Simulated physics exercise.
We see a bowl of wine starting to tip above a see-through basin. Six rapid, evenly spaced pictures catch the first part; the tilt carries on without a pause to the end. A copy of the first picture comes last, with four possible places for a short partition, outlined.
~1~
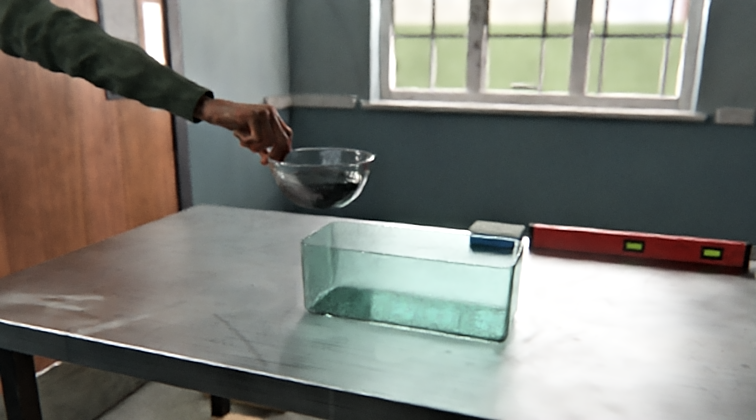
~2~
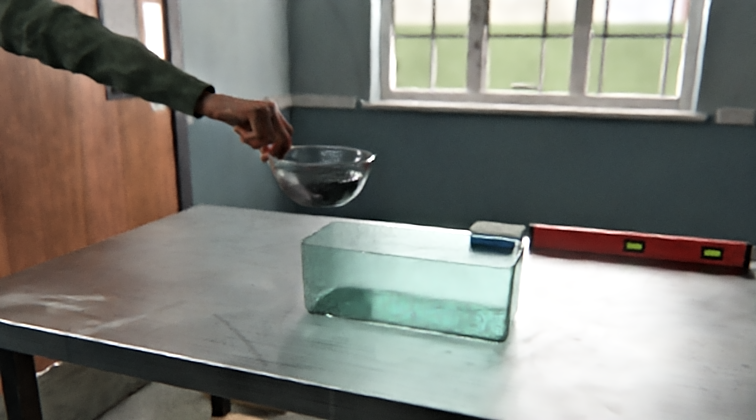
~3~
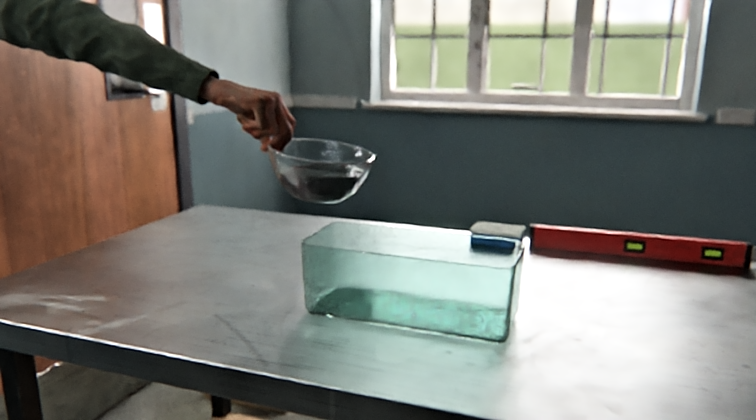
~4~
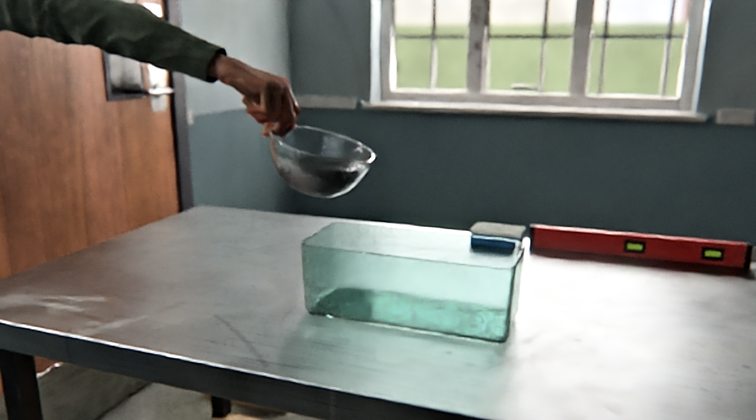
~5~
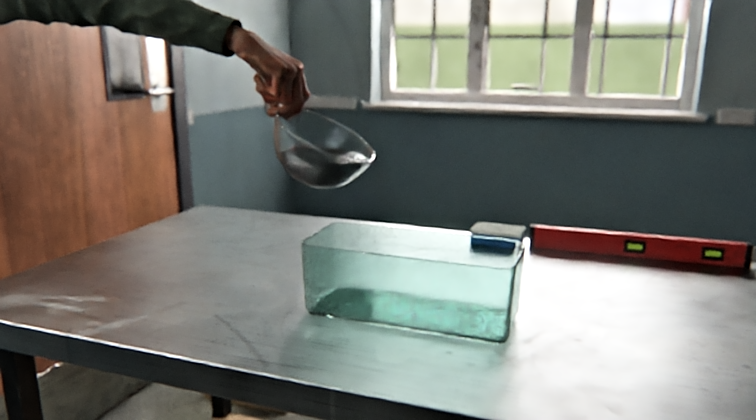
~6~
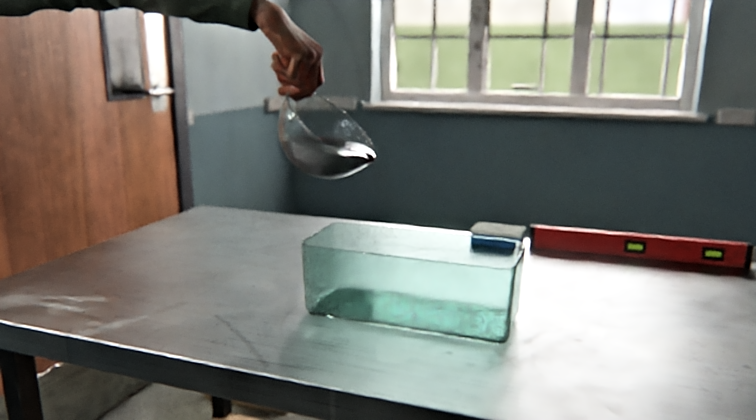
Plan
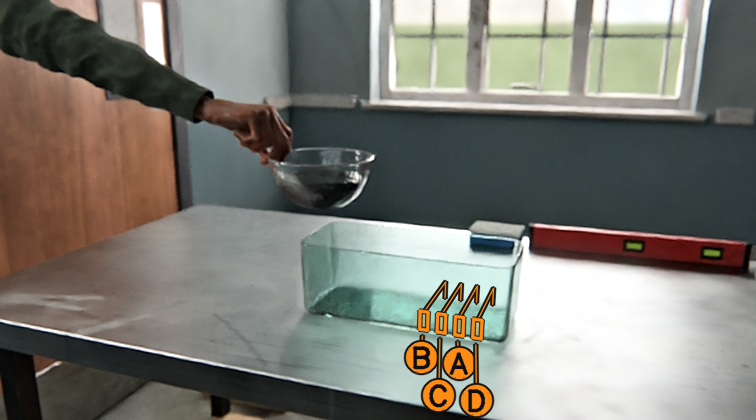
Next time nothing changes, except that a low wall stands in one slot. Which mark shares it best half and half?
Use slot B.
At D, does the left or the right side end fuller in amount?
The left one.
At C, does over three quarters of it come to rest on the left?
Yes.
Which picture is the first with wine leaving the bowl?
In picture 6.
On the marked copy, A at (457, 341); B at (422, 335); C at (439, 338); D at (475, 344).
If A is chosen, about 80 % ends left of the wall and 16 % right of it; 4 % is lost outside.
If B is chosen, about 48 % ends left of the wall and 50 % right of it.
If C is chosen, about 84 % ends left of the wall and 12 % right of it; 4 % is lost outside.
If D is chosen, about 76 % ends left of the wall and 21 % right of it; 3 % is lost outside.
